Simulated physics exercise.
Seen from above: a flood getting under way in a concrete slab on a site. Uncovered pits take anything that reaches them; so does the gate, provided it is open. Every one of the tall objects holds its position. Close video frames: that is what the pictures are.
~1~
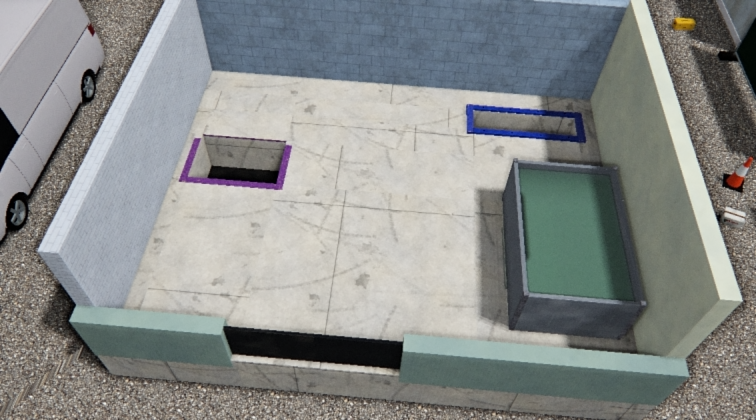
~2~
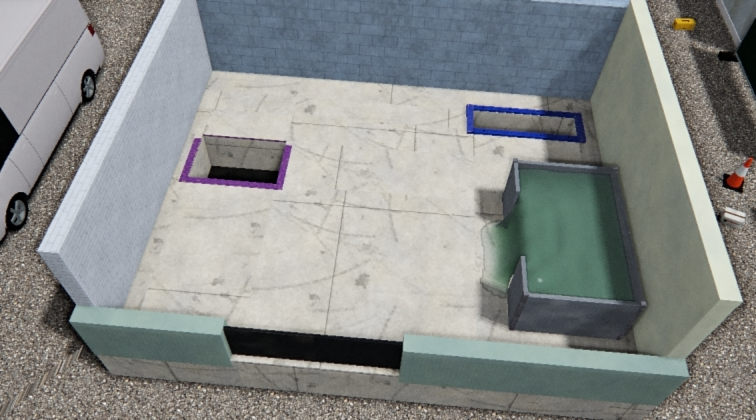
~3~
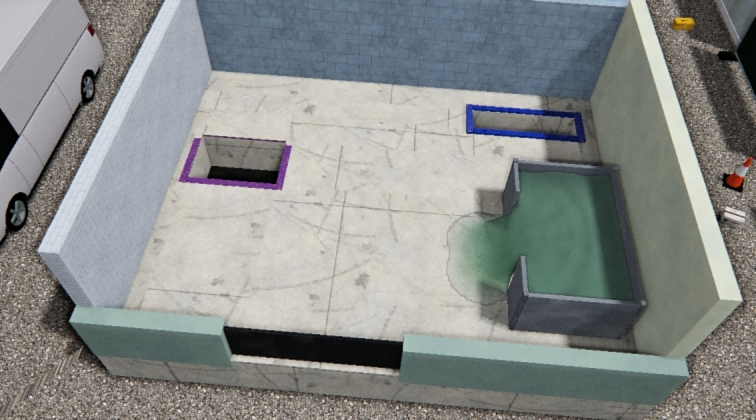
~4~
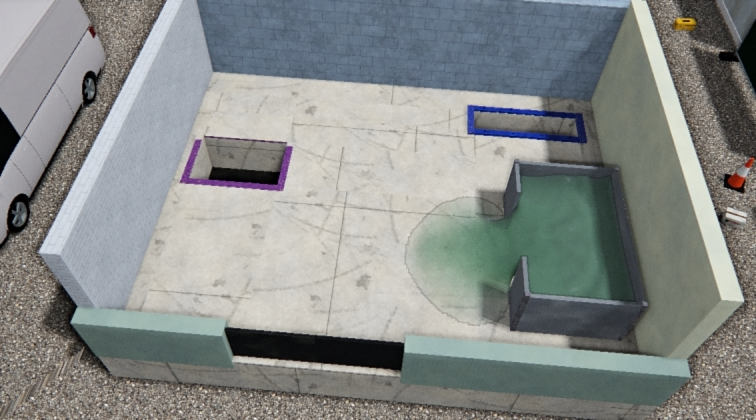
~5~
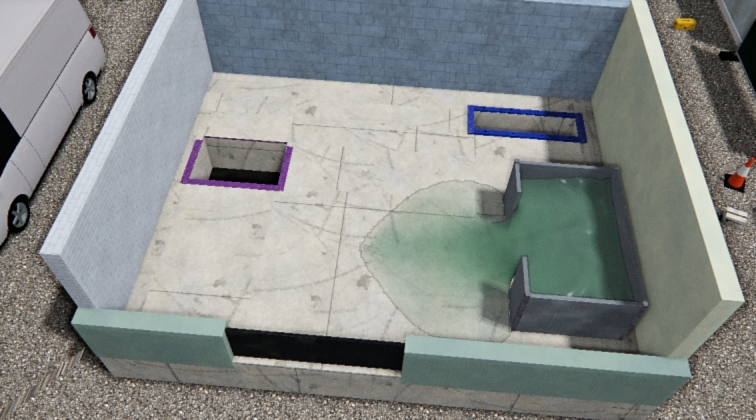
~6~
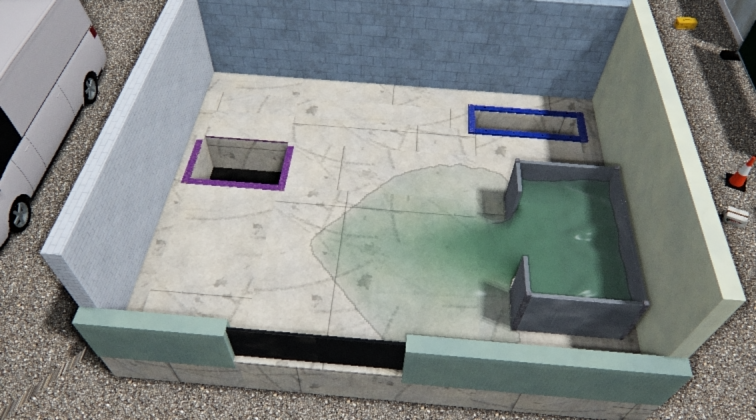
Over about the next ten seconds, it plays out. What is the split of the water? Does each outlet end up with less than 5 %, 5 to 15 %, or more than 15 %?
Result: The gate will capture a light share below five per cent; the purple pit will capture a heavy share beyond fifteen per cent; the blue pit will capture a light share below five per cent.
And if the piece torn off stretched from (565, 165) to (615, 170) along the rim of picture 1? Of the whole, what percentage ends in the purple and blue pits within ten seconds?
Approximately, purple takes 6 % and blue takes 55 %.
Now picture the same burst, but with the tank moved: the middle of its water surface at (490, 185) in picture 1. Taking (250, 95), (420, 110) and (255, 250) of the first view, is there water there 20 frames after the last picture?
Going through the three spots, I'd say swamped, high and dry, swamped.
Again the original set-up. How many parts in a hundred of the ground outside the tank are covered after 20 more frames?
Around 70 percent, give or take.
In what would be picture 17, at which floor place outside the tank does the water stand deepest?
Deepest spot: Near (135, 324).
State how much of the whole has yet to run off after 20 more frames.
I'd say around 90 per cent.
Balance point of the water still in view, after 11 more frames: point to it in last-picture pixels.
The balance point is around (415, 254).
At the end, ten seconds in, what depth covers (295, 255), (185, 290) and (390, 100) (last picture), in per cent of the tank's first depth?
Approx. values, in order: 8 %, 8 %, 2 %.
A moment on, water covers 50 % of the floor; the gate 0 %, the purple pit 0 %, the blue pit 0 %.
Next, water covers 65 % of the floor; the gate 0 %, the purple pit 4 %, the blue pit 0 %.
Then, water covers 70 % of the floor; the gate 0 %, the purple pit 10 %, the blue pit 0 %.
Later, water covers 75 % of the floor; the gate 0 %, the purple pit 30 %, the blue pit 0 %.
In the end, water covers 85 % of the floor; the gate 0 %, the purple pit 46 %, the blue pit 0 %.
